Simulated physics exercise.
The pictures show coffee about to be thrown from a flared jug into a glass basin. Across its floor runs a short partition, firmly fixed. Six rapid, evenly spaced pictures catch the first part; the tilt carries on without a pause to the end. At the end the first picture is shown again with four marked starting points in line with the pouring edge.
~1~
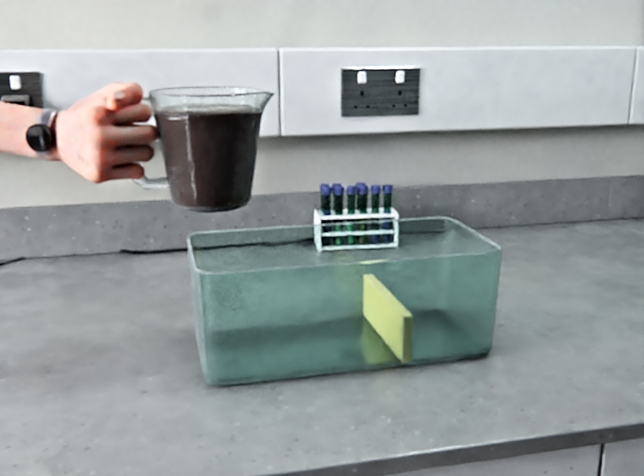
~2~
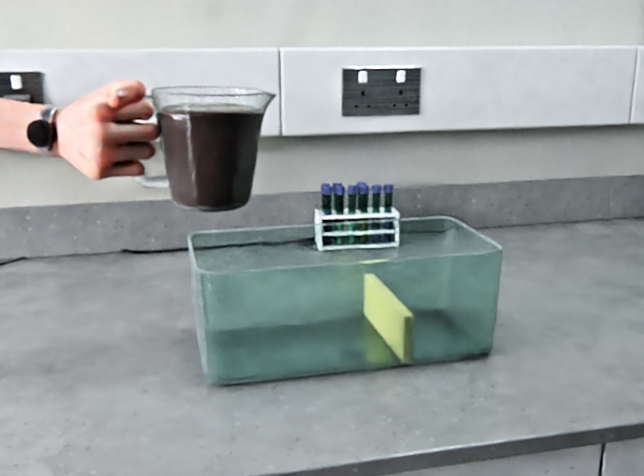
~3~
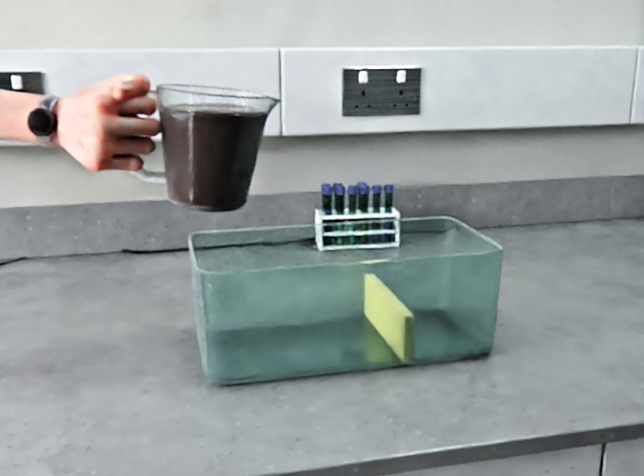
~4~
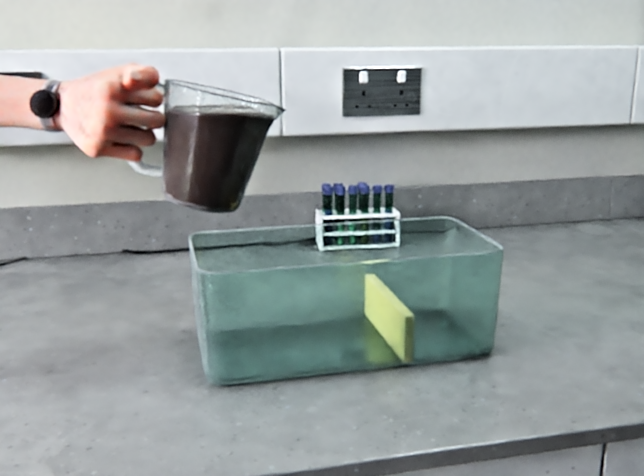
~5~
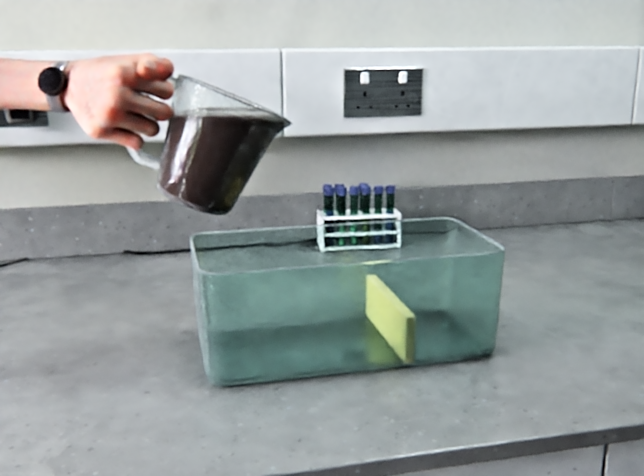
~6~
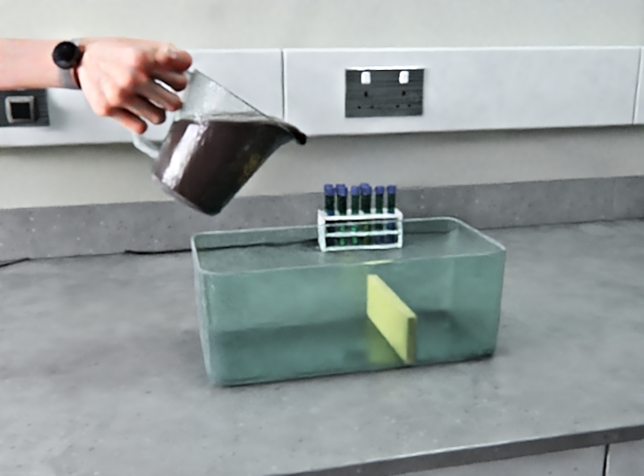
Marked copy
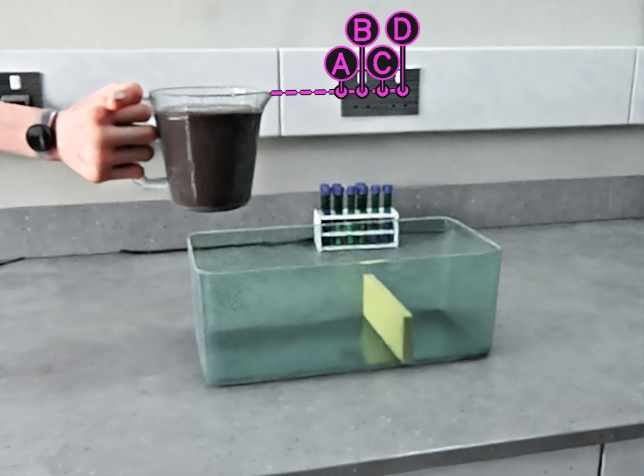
On a grey countertop, a hand wearing a dark watch holds a glass jug of dark liquid above a clear basin with a yellow partition, then moves slightly right and tilts the jug until liquid reaches over its lip.
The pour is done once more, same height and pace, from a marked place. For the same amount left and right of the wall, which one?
It is A.
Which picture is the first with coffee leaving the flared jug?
In picture 6.
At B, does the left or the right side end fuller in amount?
The right one.
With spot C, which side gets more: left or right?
More ends on the right.
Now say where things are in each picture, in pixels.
Upright, lip at (272, 93); basin from (204, 383) to (490, 352); top of the wall at (386, 293); nothing has left yet.
Upright, lip at (274, 94); nothing has left yet.
Tipped about 6°, lip at (278, 99); nothing has left yet.
Tipped about 13°, lip at (284, 109); nothing has left yet.
Tipped about 23°, lip at (290, 122); nothing has left yet.
Tipped about 34°, lip at (295, 138); coffee is over the lip, down to (299, 141).
On the marked copy, A at (341, 91); B at (362, 91); C at (382, 90); D at (402, 90).
Choosing A, about 53 % ends left of the wall and 47 % right of it.
Choosing B, about 29 % ends left of the wall and 71 % right of it.
Choosing C, about 20 % ends left of the wall and 77 % right of it.
Choosing D, about 14 % ends left of the wall and 85 % right of it.
